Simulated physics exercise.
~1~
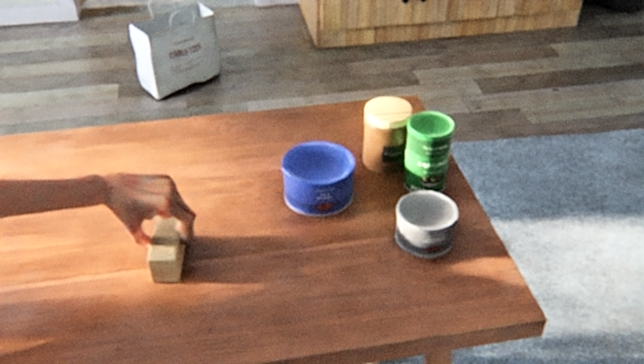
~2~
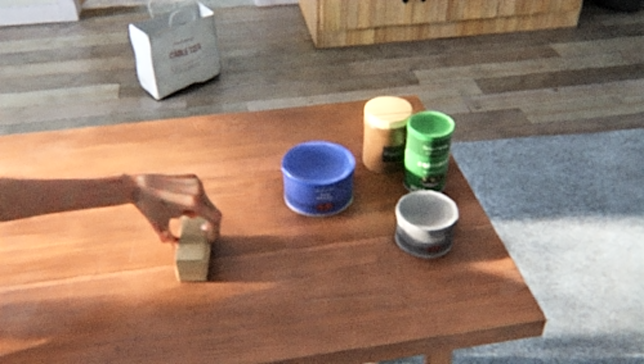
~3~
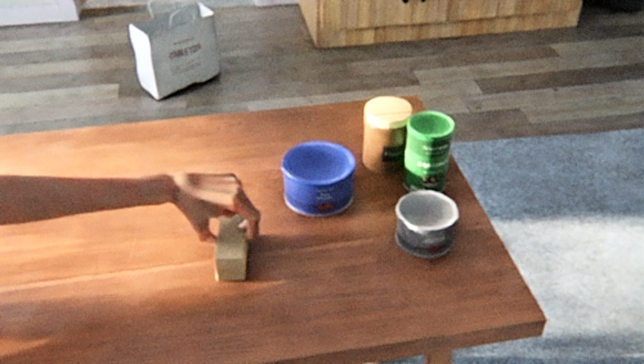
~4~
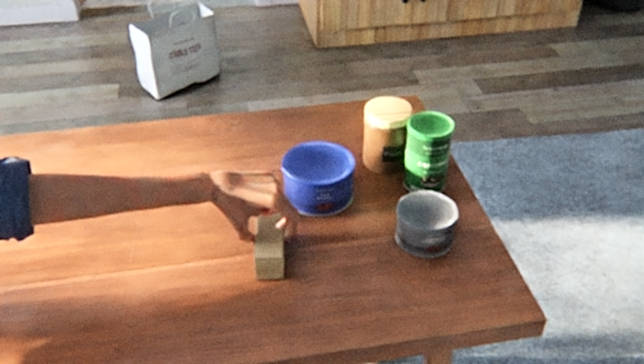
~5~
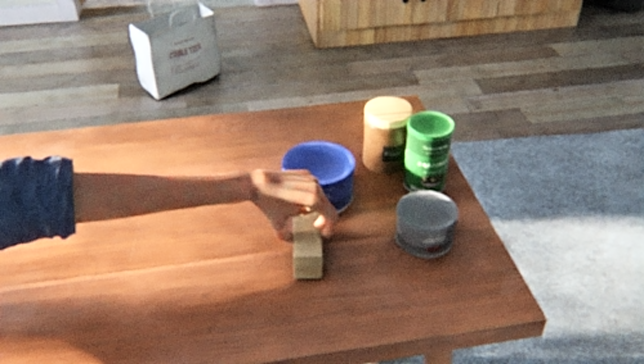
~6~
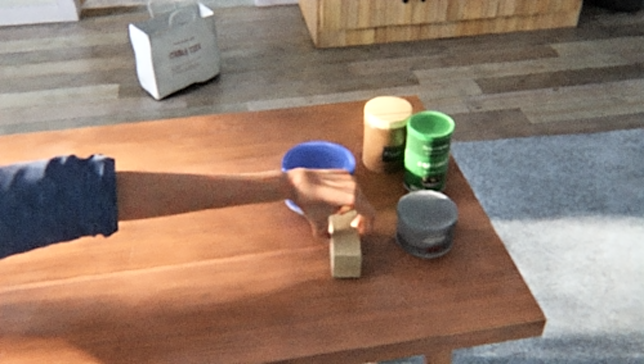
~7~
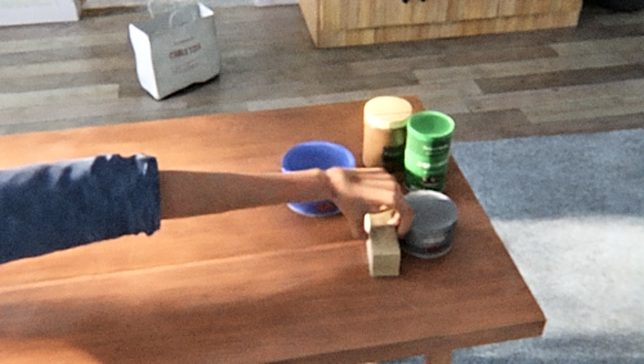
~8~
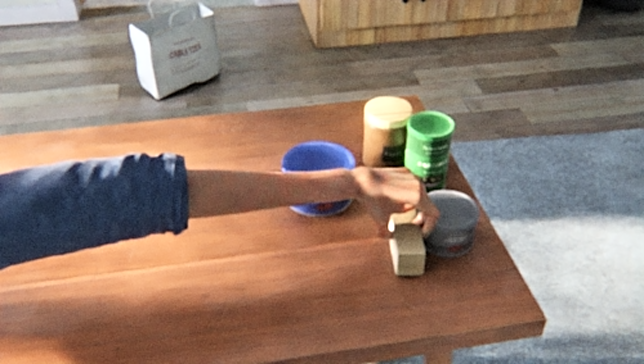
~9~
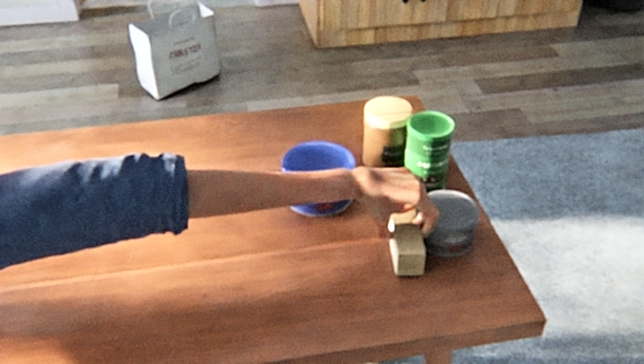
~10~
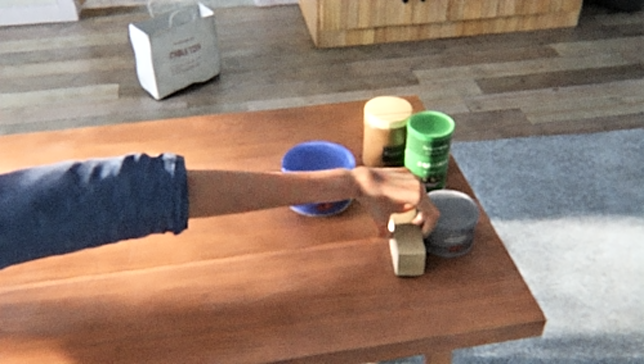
At first, a hand holds a small wooden block on the left part of a bare wooden table, while a blue tub, a brown jar, a green tin and a grey tub stand clustered near the right end. The hand slides the block steadily to the right, and a blue-sleeved arm comes into view behind it. The arm passes in front of the blue tub as the block nears the grey one. The block then reaches the grey tub and nudges it slightly to the right. Finally the hand stops and rests there, with all four containers still upright on the table.
